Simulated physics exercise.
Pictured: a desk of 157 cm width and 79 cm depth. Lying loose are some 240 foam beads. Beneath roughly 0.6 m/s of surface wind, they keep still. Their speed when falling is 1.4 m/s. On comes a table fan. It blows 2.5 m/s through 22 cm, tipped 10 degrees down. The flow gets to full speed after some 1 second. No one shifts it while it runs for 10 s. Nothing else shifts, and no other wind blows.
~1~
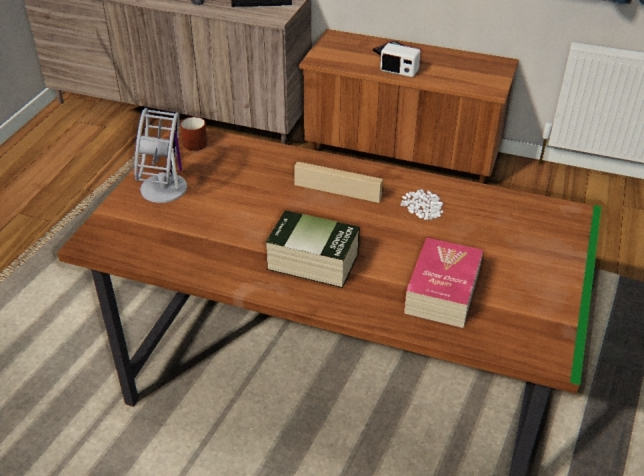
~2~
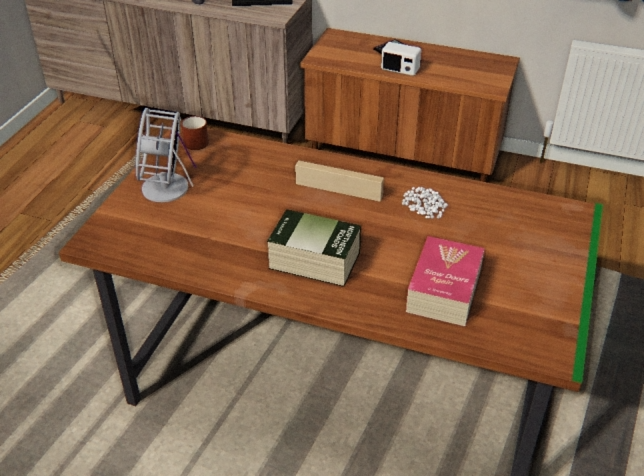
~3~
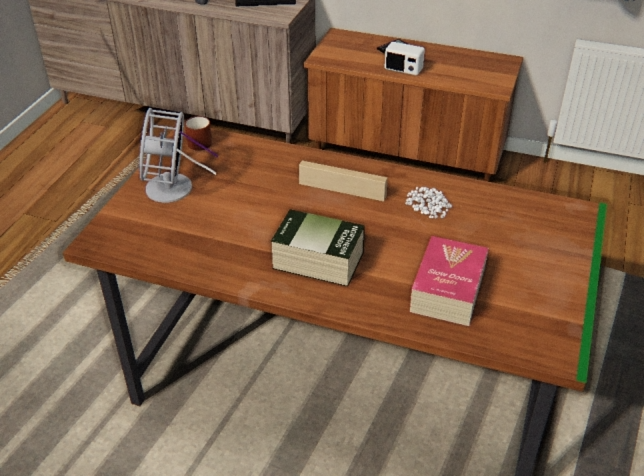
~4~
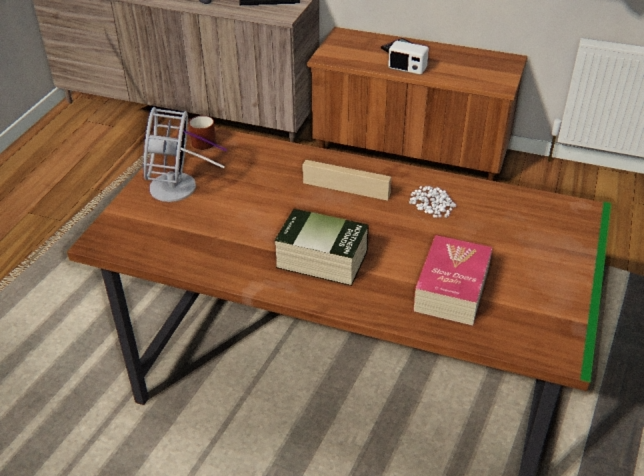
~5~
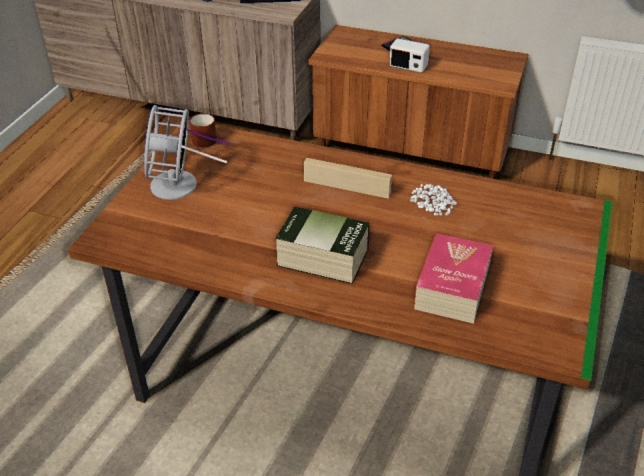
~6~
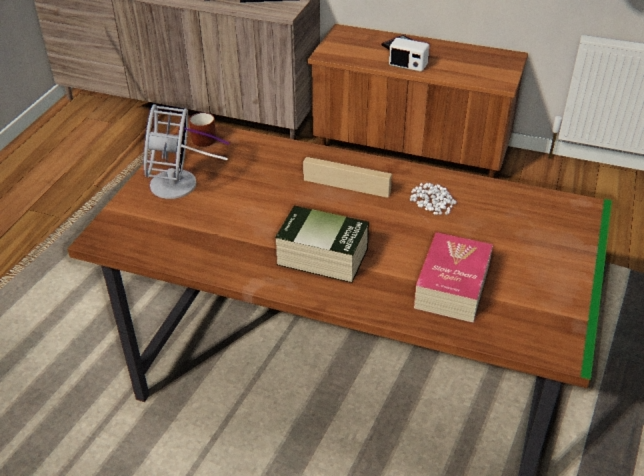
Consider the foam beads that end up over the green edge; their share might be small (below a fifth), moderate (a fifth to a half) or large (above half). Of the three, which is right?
The share is large.
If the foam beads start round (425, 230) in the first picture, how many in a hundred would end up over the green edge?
I'd expect around 90 percent of them to end up there.
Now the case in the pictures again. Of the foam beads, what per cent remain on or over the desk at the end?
Roughly 0 in a hundred.
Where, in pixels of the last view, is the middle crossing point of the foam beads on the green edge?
Close to pixel (608, 235).
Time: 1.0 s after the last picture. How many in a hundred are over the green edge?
I'd say near 30 per cent by then.
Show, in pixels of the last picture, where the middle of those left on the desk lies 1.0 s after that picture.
I'd point to somewhere around (550, 224).
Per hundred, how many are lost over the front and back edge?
About 0 % front, about 10 % back.
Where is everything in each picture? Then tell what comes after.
In the first picture, the middle of the foam beads is near (422, 205), none has stirred yet and the mouth of the table fan is at (158, 147).
In the second picture, the middle of the foam beads is near (426, 202), none has stirred yet and the green edge is centred on (594, 283).
In the third picture, the middle of the foam beads is near (429, 201), none has stirred yet, the top of a board is at (343, 171) and the top of a book is at (451, 268).
In the fourth picture, the middle of the foam beads is near (433, 201) and none has stirred yet.
In the fifth picture, the middle of the foam beads is near (434, 199) and none has stirred yet.
In the sixth picture, the middle of the foam beads is near (434, 198) and none has stirred yet.
Then, 1.0 s after the last picture the count stands so, 25 % are over the green edge; the middle of those still in play is near (557, 222).
Then, 2.2 s after the last picture the count stands so, 90 % are over the green edge.
Then, 4.6 s after the last picture the count stands so, 90 % are over the green edge.
Then, 9.1 s after the last picture, at the end, 90 % are over the green edge.
